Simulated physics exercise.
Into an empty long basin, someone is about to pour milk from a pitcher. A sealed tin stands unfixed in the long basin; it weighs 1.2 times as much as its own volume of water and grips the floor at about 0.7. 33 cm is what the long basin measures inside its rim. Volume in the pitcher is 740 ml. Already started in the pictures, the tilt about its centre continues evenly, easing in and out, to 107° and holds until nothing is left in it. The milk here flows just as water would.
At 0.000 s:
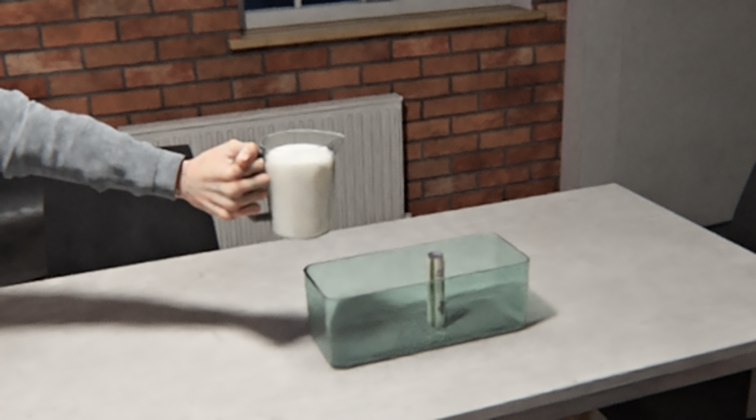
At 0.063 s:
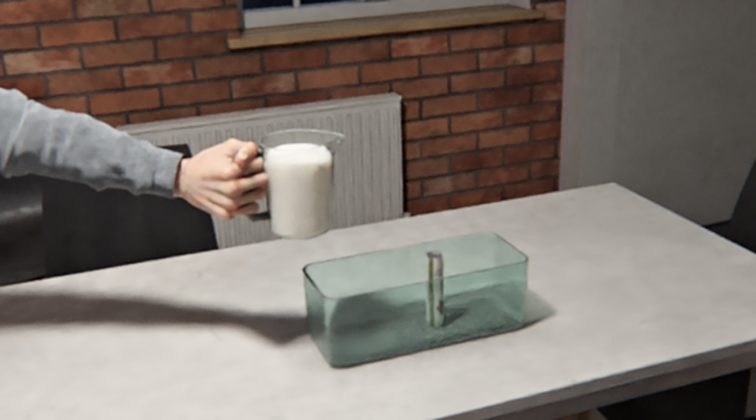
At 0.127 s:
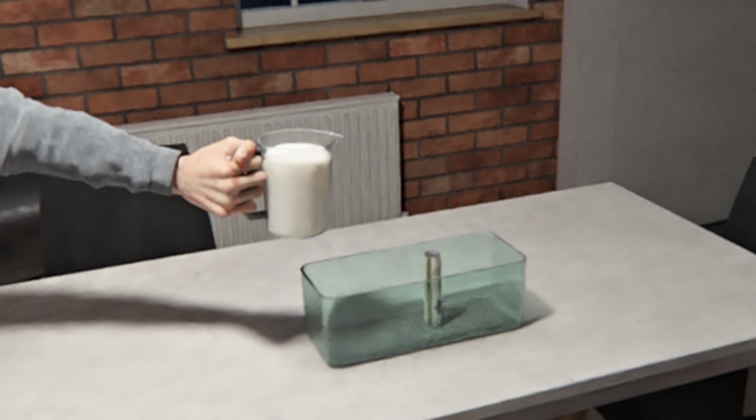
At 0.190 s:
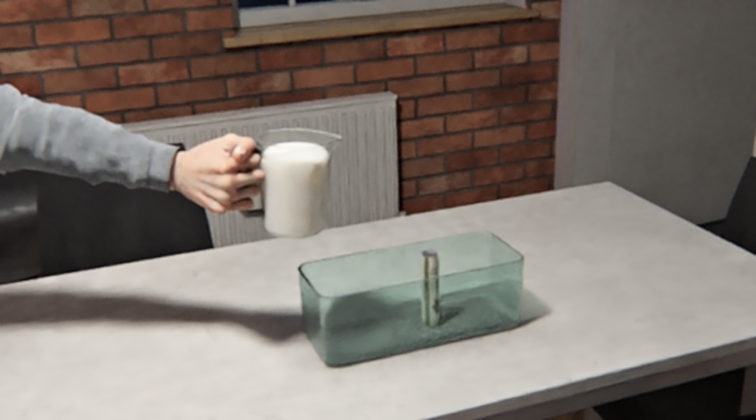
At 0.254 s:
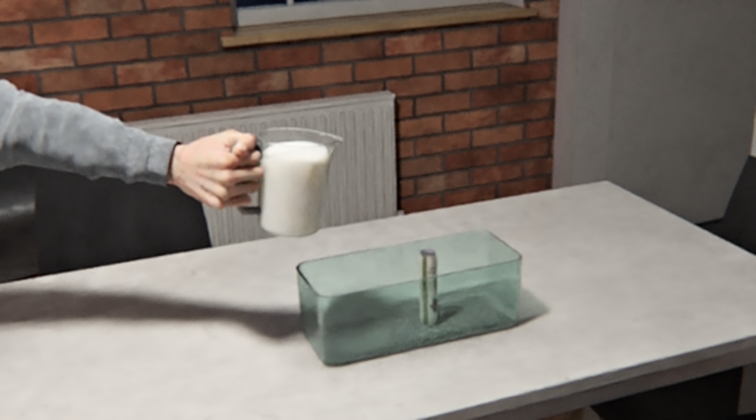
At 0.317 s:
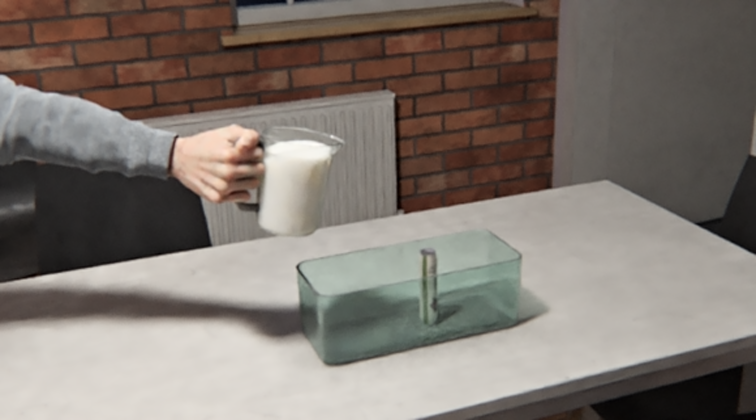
A hand slowly tilts a pitcher of milk slightly rightward above a clear green basin.
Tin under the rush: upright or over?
It will not come down.
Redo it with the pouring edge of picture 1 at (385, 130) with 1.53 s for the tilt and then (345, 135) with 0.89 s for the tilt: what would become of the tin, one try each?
Run one: It tumbles. Run two: It does not tip.
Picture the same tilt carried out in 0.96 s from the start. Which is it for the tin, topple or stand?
Then the tin does not tip.
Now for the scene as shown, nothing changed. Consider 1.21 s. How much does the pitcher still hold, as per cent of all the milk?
Share remaining: Approx. 32 %.
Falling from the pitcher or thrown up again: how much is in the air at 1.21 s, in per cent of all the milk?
About 18 per cent.
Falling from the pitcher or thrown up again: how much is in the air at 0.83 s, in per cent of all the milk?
About 12 per cent.
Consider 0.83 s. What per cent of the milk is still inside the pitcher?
Portion remaining: Approx. 84 per cent.
Then, 0.83 s in, the tilt is 61° and 83 per cent is still to pour; the tin stands where it began.
Then, 1.21 s in, the tilt is 96° and 31 per cent is still to pour; the tin stands where it began.
Then, 1.60 s in, the tilt is 107° and 1 per cent is still to pour; the tin stands where it began.
Then, 2.03 s in, the tilt is 107° and 0 per cent is still to pour; the tin stands where it began.
Finally, the tin stands where it began.
